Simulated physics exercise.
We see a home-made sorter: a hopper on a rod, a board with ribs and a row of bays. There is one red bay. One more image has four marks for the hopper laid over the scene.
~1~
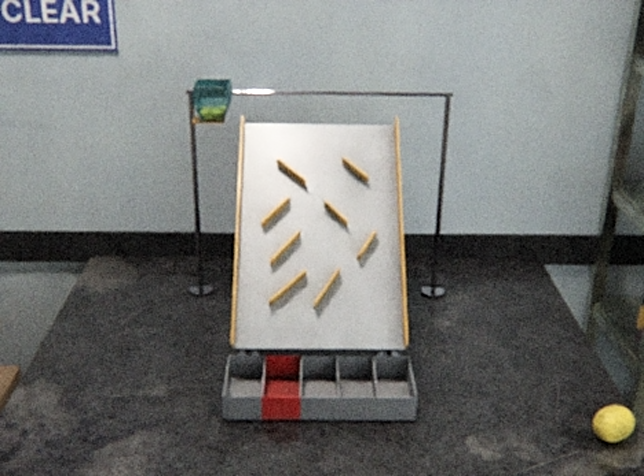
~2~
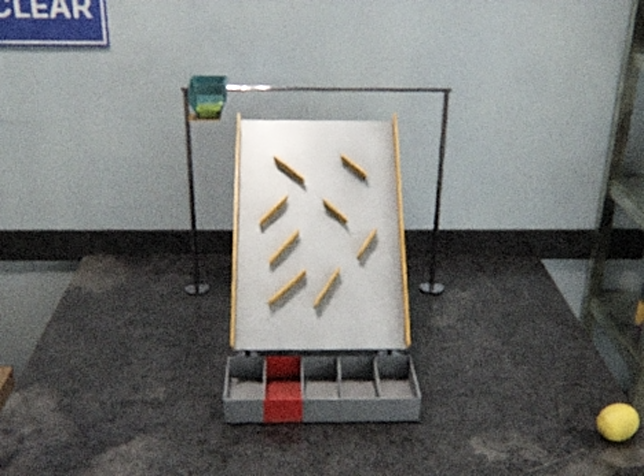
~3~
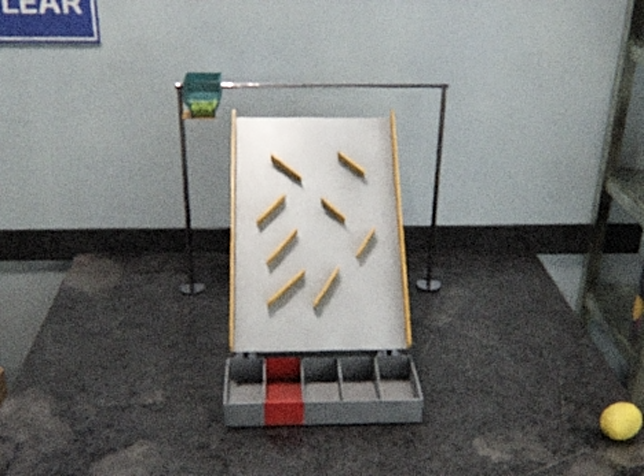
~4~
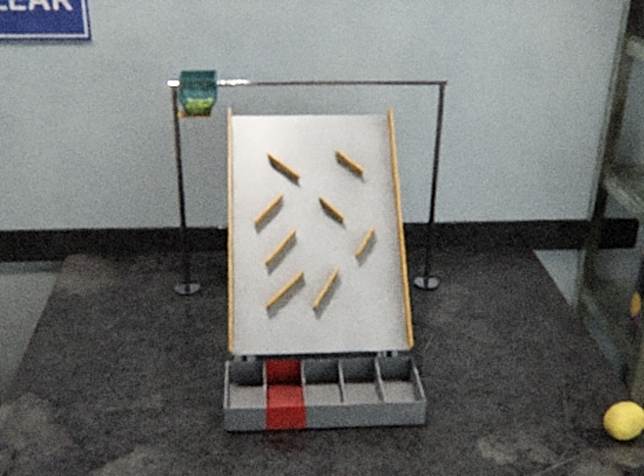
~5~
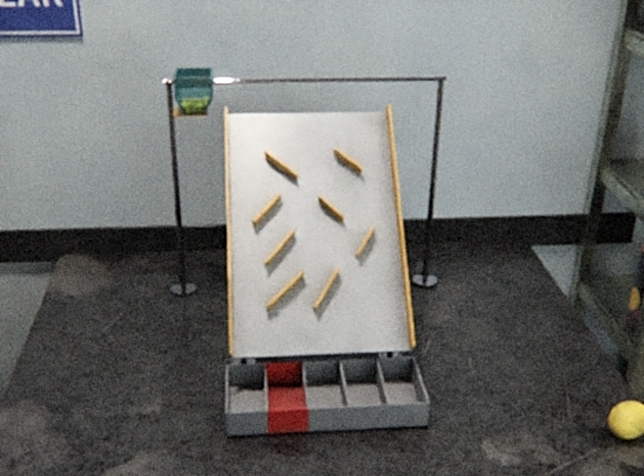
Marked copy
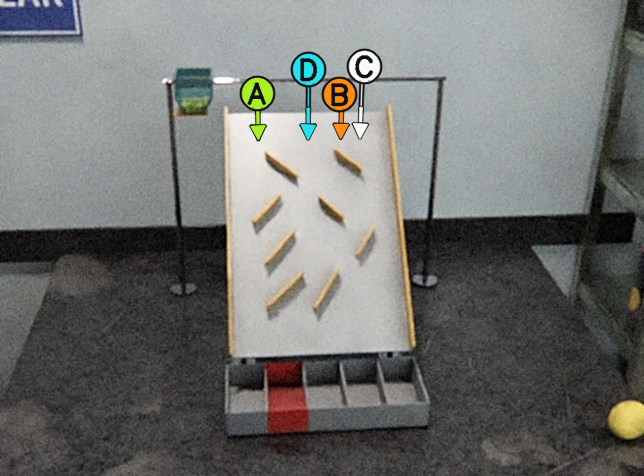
In the video, a teal hopper with yellow-green contents hangs from a rod above the upper left of a ribbed, sloping board, with five bays below, the second from left red; the view shifts slightly, but nothing else visibly moves.
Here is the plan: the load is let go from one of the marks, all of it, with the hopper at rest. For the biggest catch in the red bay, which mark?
D works best here.
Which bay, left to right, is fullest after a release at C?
The fifth.
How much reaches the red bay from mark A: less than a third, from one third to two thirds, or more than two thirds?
Mark A gives less than a third.
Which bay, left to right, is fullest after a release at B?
The fifth from the left.
On the marked copy, mark A meets the board at (258, 134); mark B meets the board at (340, 133); mark C meets the board at (360, 133); mark D meets the board at (308, 133).
With A, a small part in the red bay, most in other bays.
With B, a small part in the red bay, most in other bays, a small part outside the box.
With C, a stray few in the red bay, nearly all in other bays, a small part outside the box.
With D, about a third in the red bay, about half in other bays, a small part outside the box.
